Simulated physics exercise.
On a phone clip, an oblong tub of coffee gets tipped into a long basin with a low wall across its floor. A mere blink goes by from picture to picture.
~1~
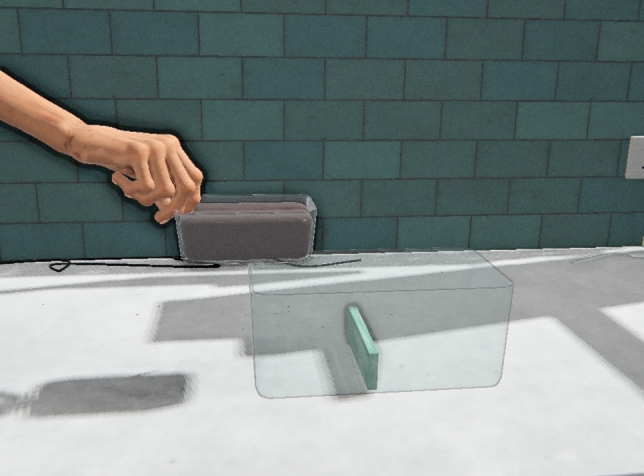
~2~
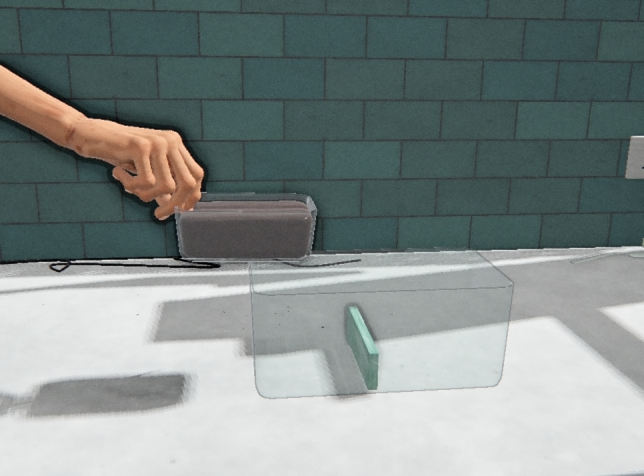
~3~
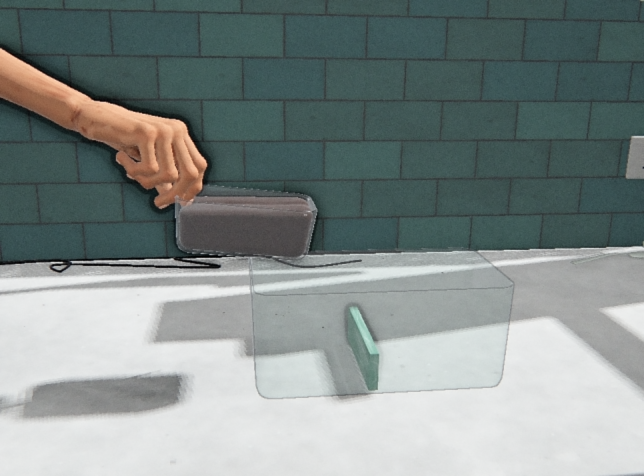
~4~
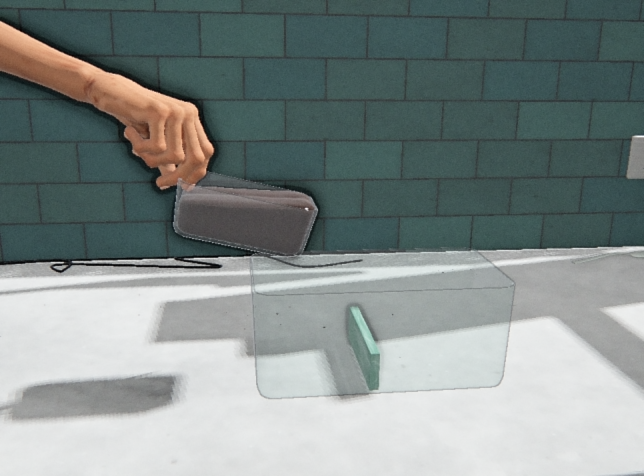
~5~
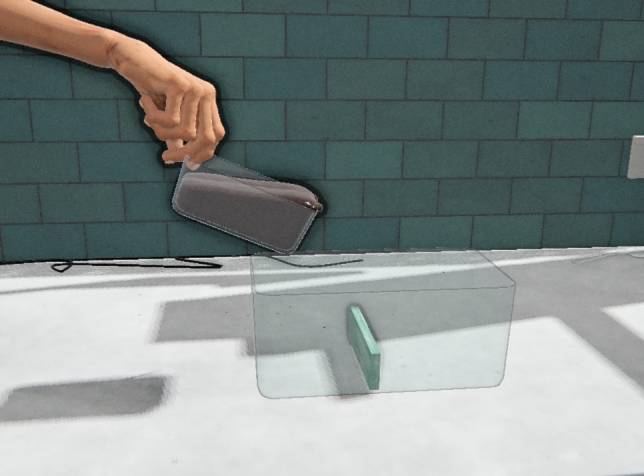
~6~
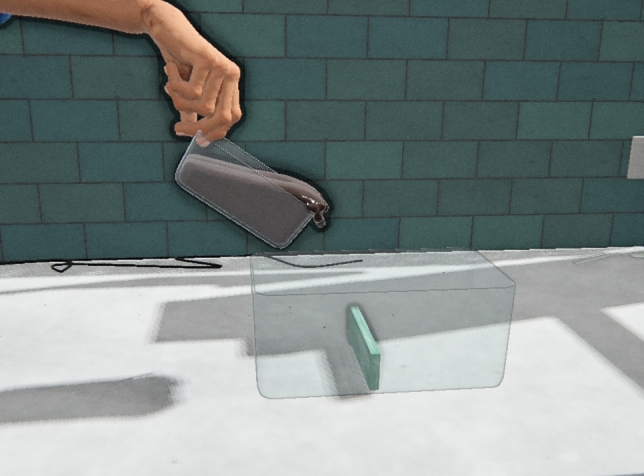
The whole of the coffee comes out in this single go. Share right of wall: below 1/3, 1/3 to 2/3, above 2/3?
The upper band.
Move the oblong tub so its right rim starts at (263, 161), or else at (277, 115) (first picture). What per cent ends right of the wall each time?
First try 60 %, second try 65 %.
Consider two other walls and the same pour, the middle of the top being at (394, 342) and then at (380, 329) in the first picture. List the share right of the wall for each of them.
About 50 % for the first and about 65 % for the second.
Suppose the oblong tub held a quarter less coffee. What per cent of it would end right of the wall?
Best guess: Around 80 %.
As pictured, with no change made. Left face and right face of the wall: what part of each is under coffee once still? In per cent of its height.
On the left 10 %, on the right 40 %.
A moment on, the oblong tub is tipped right over and 14 per cent is still to pour, 3 is left of the wall and 28 right of it.
Next, the oblong tub is tipped right over and 1 per cent is still to pour, 7 is left of the wall and 86 right of it.
Then the oblong tub is tipped right over and 0 per cent is still to pour, 19 is left of the wall and 72 right of it.
Later the oblong tub is tipped right over and 0 per cent is still to pour, 22 is left of the wall and 74 right of it.
Finally, 22 per cent lies left of the wall, 74 right of it and 4 outside.
